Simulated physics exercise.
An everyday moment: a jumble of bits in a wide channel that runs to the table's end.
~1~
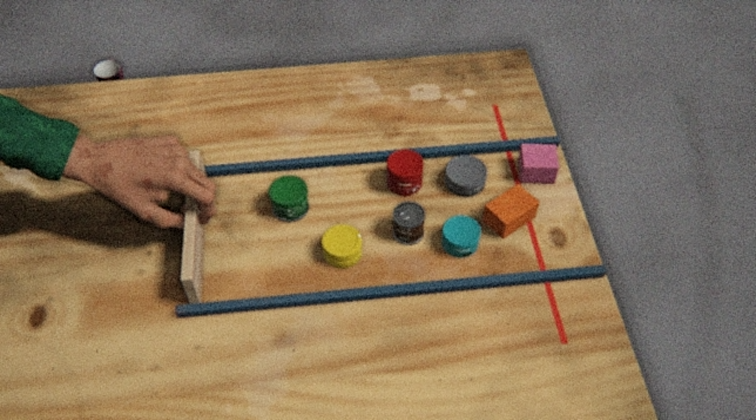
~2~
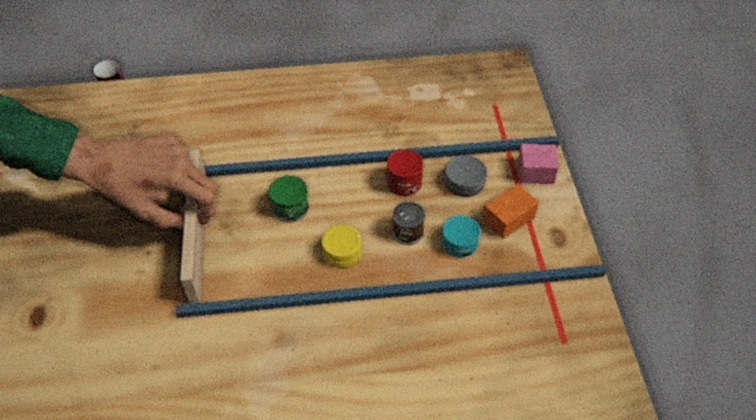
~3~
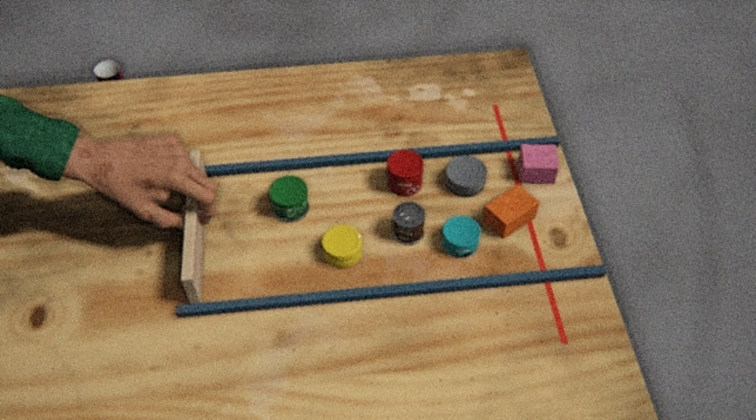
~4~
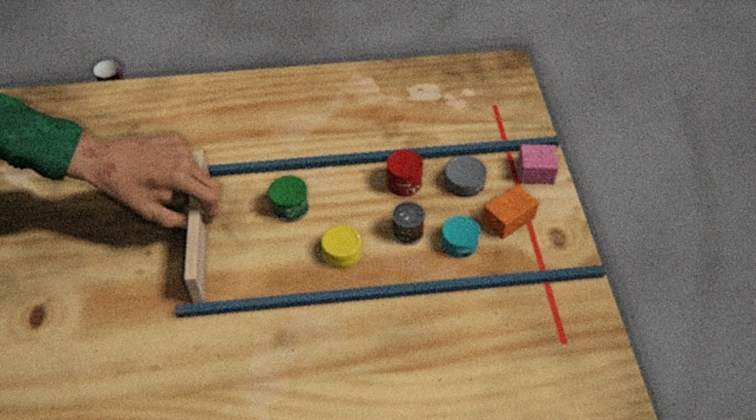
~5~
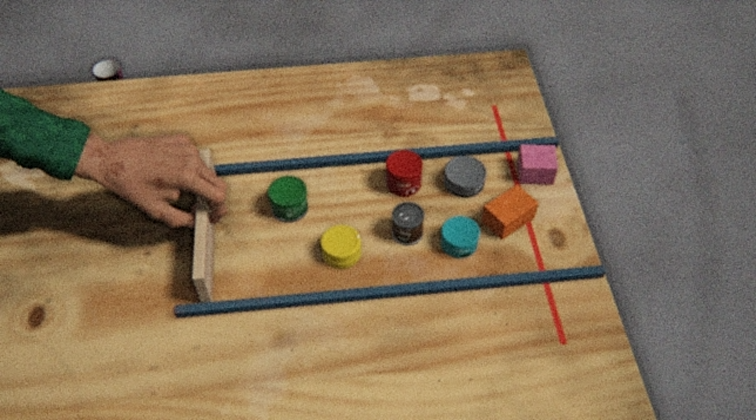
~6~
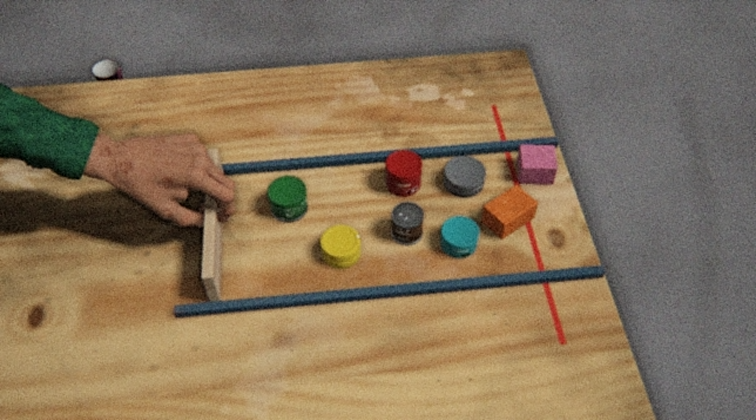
A hand in a green sleeve slides a wooden board slightly right between blue rails, while the tubs and blocks ahead stay put.
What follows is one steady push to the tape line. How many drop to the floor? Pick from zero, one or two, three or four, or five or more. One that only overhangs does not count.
The number that fall off is one or two.
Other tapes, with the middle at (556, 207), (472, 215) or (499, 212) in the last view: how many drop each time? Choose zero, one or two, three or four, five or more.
Taking them in turn, either three or four; none; either one or two.
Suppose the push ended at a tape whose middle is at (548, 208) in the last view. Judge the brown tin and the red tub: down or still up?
The brown tin is kept; the red tub holds on.
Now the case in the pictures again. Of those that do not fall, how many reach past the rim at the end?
3 of them.
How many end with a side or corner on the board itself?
In contact: 4.
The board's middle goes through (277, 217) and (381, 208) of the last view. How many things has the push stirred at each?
The counts are 1 and 4.
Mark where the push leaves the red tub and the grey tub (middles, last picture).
The red tub stops around (530, 154); the grey tub around (566, 168).
A little later, none off yet; pink block at rest near (537, 165); orange block at rest near (509, 212); grey tub at rest near (465, 177).
Next, none off yet; pink block shifted about its own width near (560, 160); orange block shifted about its own width near (538, 205); grey tub shifted about its own width near (524, 171).
When it is over, the number that fall off is one or two; down, pink block.
